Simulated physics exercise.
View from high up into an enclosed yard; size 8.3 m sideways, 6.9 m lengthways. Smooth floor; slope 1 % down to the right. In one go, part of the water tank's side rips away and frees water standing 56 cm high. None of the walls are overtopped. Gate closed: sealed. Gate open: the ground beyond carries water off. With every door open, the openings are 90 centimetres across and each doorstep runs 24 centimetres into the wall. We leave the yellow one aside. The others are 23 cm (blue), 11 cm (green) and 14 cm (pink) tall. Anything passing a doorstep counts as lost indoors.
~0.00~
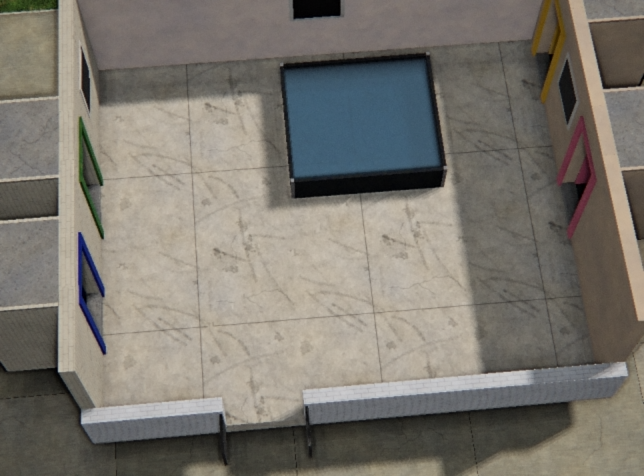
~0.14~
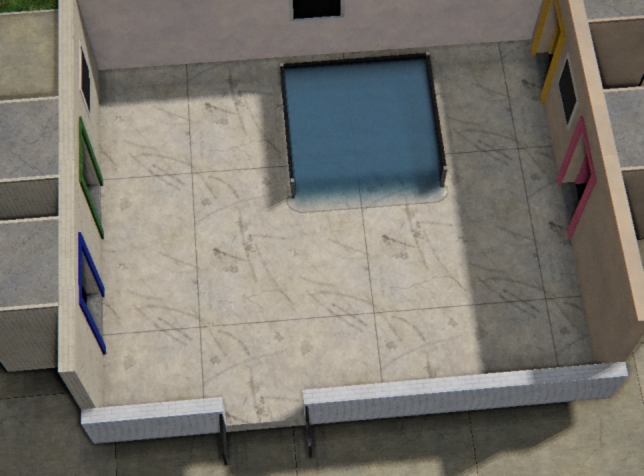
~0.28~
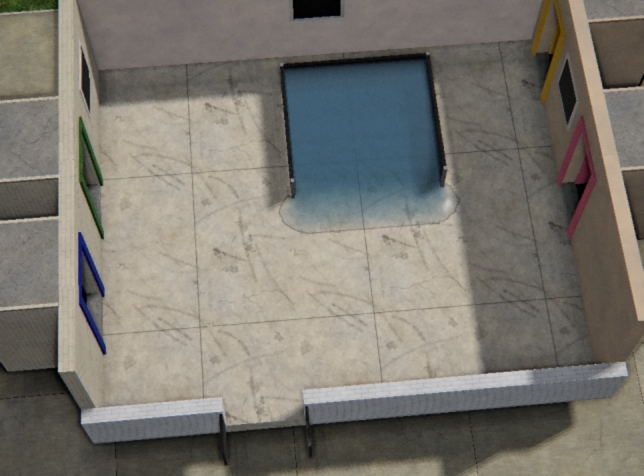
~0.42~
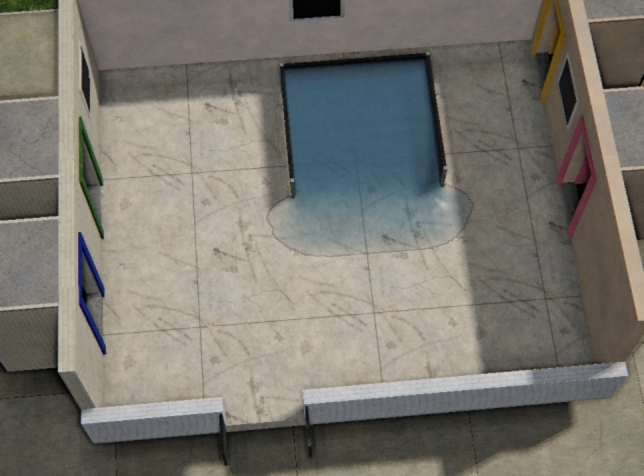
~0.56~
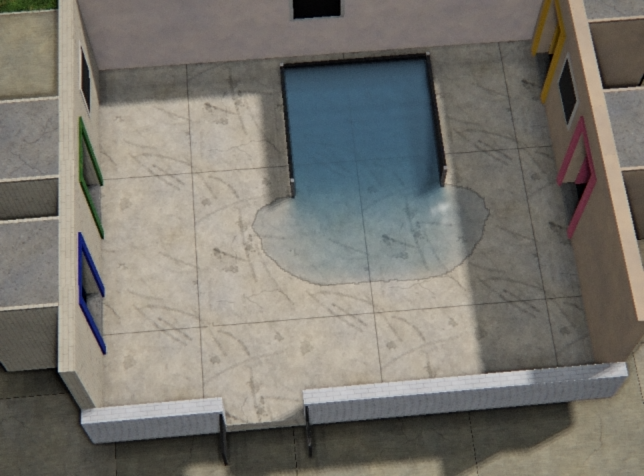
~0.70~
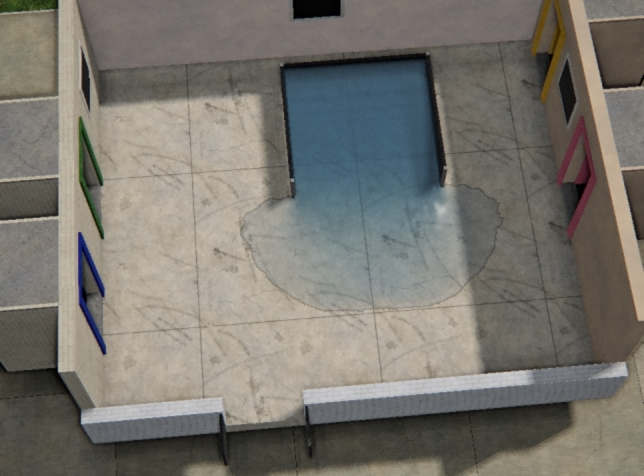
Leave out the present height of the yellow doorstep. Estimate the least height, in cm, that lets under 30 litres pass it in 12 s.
I would say 11 cm.
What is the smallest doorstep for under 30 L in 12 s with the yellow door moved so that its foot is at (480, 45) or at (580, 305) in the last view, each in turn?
About 11.5 cm, then about 16 cm.
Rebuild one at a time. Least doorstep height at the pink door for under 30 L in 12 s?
Roughly 6.0 cm at pink.
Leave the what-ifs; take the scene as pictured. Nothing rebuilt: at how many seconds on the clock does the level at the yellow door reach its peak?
9.0 s.
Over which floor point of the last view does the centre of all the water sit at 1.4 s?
It lies near (369, 188) in the last picture.
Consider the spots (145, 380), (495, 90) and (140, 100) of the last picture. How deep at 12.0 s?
Depth: About 3, 11, 6 cm.
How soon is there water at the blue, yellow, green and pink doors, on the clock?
Times: Blue 4.5 s, yellow 5.5 s, green 5.5 s, pink 2.8 s.
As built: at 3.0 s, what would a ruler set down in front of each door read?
Depths in cm: Blue 0, yellow 0, green 0, pink 1.
After 1.4 s water covers 35 % of the floor, deepest (26 cm) near (397, 397); it has not reached the yellow door.
After 3.0 s water covers 50 % of the floor, deepest (42 cm) near (588, 380); it has not reached the yellow door.
After 12.0 s water covers 100 % of the floor, deepest (15 cm) near (556, 164); 13 cm at the yellow door, 21 litres in over its 12 cm doorstep.
At the yellow door as built, the water arrived by 5.6 s and peaked near 17 cm at 9.0 s.
With a doorstep of 10 cm, 42 litres would have come in within the 12 s; with 13.5 cm, 11 litres. So under 30 litres takes about 11 cm.
